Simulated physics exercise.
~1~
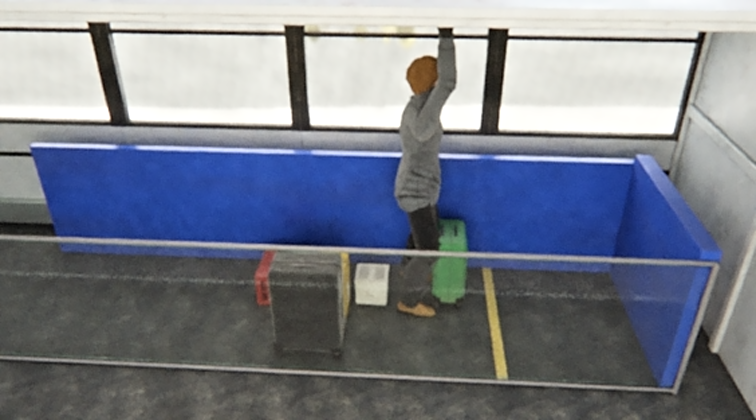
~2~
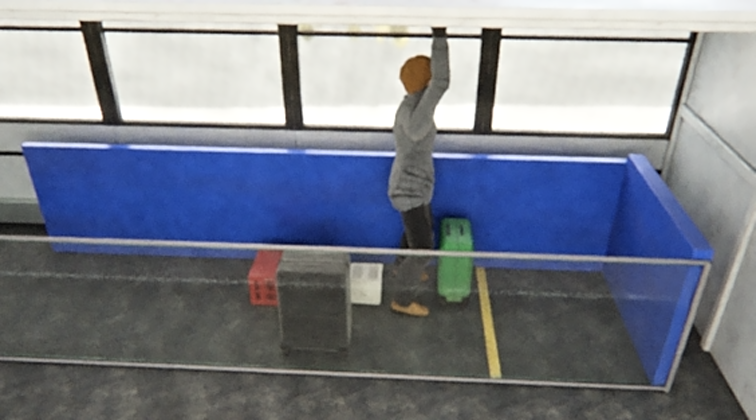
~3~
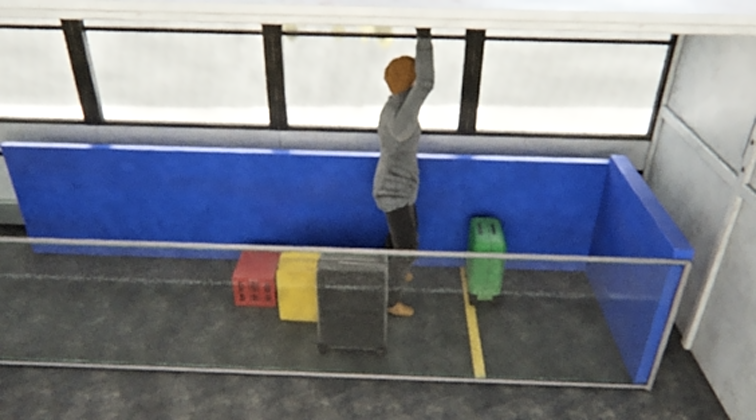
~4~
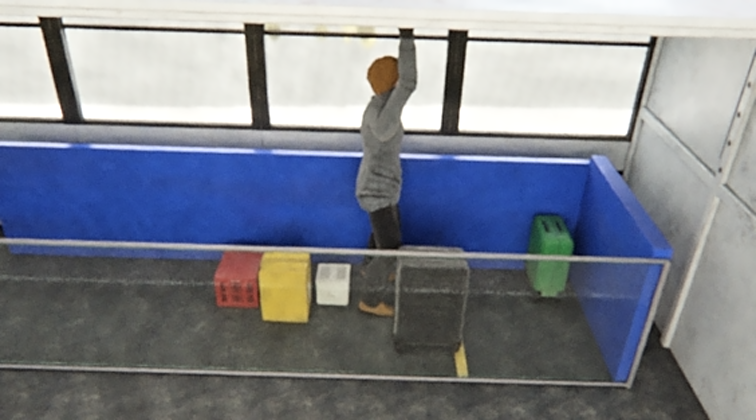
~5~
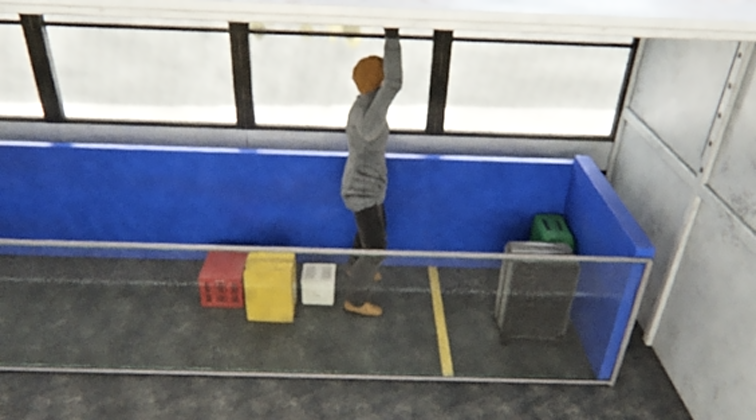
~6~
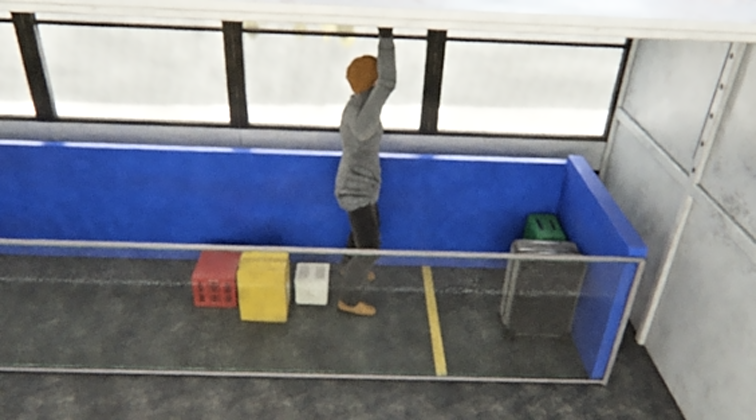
A black wheeled case and a smaller green one roll to the right across a dark floor in a blue-walled bay, while a traveller in grey stands with arms raised to an overhead bar. At first the black case stands in front of a yellow pack, with a red crate and a white tub nearby. It slides past the tub and then the traveller's feet, as the green case moves ahead toward the right wall. The black case then crosses the yellow line. Both cases end upright beyond it near the right wall, the green one partly hidden behind the black, while the crate, pack and tub remain short of the line.
